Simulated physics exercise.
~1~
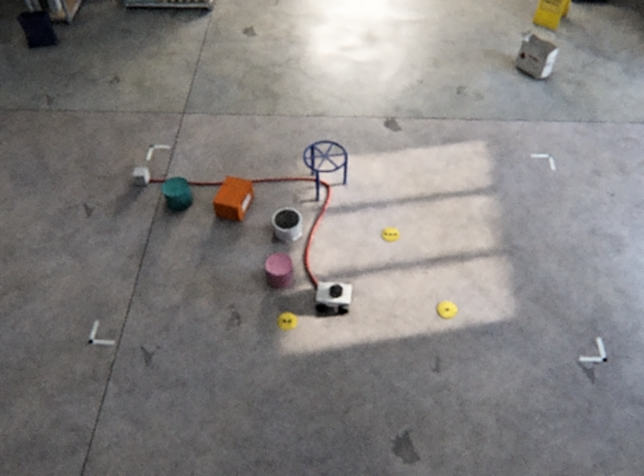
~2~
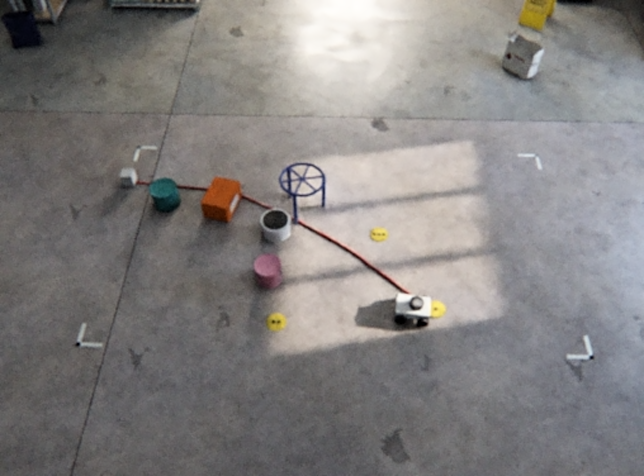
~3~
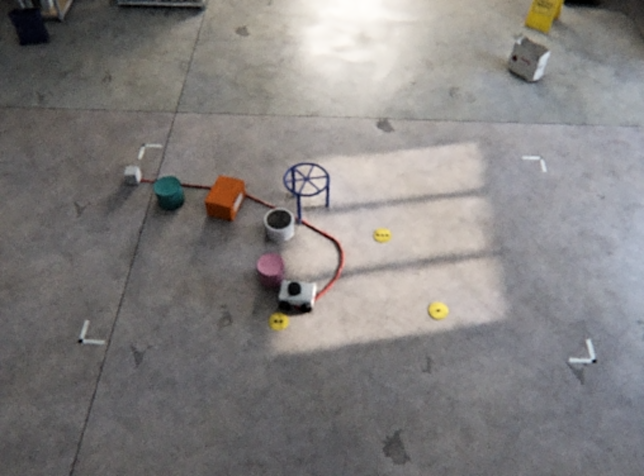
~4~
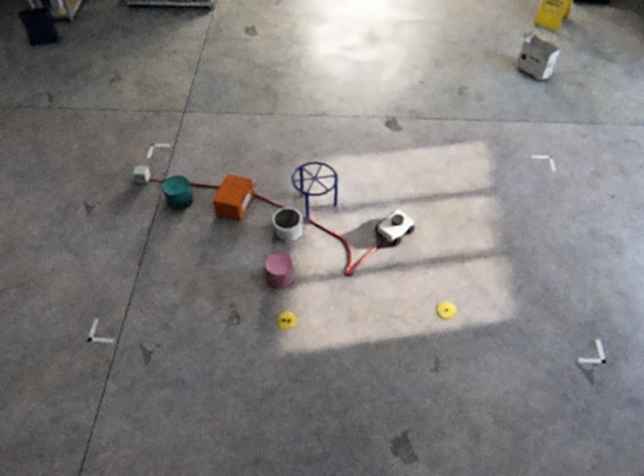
The video shows a small white cart towing a red lead across a concrete floor, rolling right to one yellow mark, left to another, then up and right to a third, while a blue stool shifts slightly down and left and the pink bin, white pot, orange carton and teal bucket stay put.
